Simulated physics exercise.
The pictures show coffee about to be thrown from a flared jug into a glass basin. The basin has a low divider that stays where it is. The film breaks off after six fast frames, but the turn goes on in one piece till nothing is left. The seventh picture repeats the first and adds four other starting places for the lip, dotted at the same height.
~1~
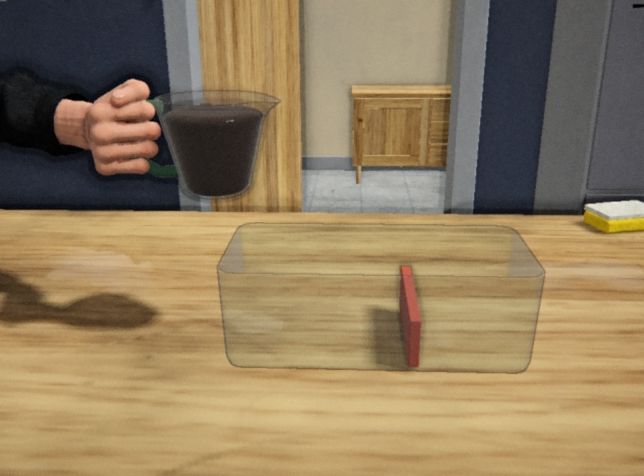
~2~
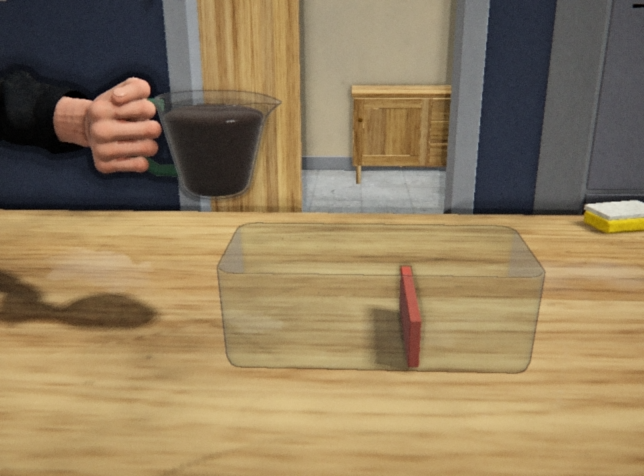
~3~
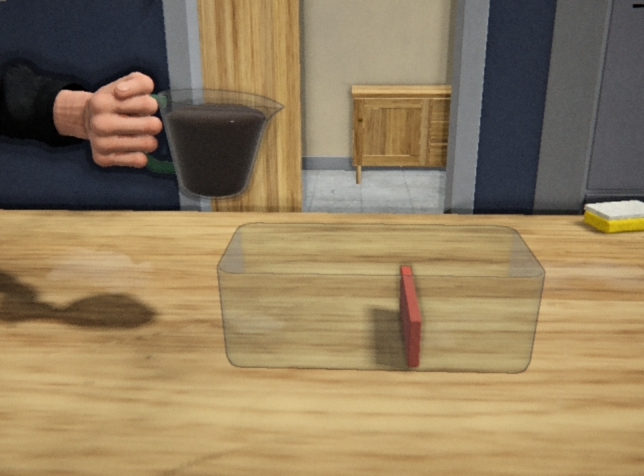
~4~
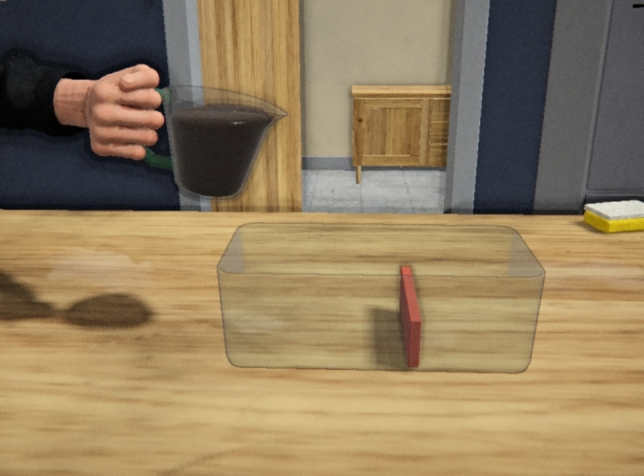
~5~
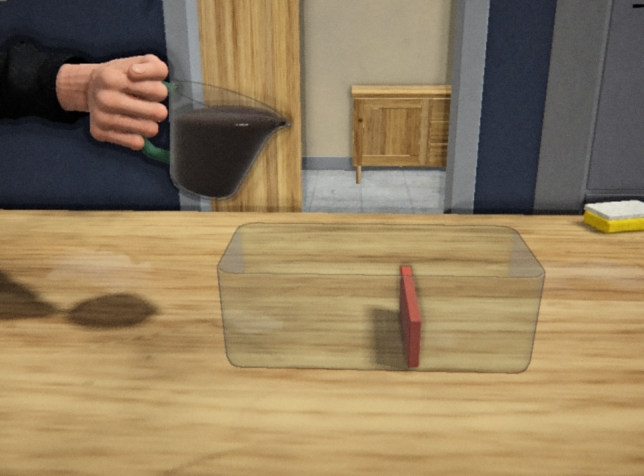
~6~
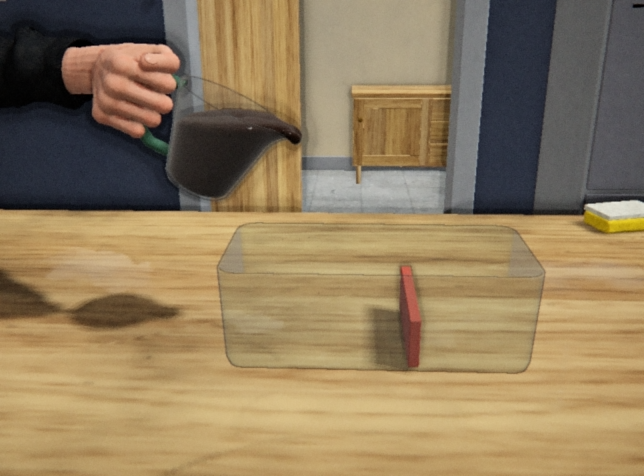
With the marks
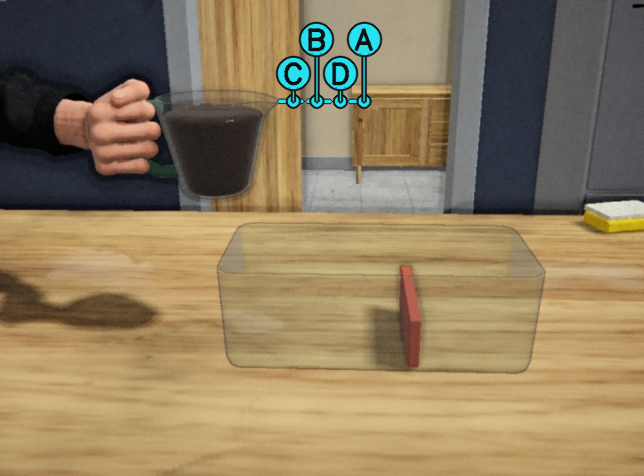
On a wooden counter, a hand slowly tilting a glass jug of dark coffee rightward above an empty basin, liquid reaching the lip.
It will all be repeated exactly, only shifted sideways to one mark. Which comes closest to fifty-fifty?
Choose A.
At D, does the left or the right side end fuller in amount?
More ends on the left.
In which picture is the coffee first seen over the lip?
Picture 6.
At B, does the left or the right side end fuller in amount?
More ends on the left.
On the marked copy, A at (364, 101); B at (316, 101); C at (293, 101); D at (340, 101).
For place A, about 55 % ends left of the wall and 44 % right of it.
For place B, about 97 % ends left of the wall and 2 % right of it.
For place C, about 98 % ends left of the wall and 1 % right of it.
For place D, about 89 % ends left of the wall and 9 % right of it.
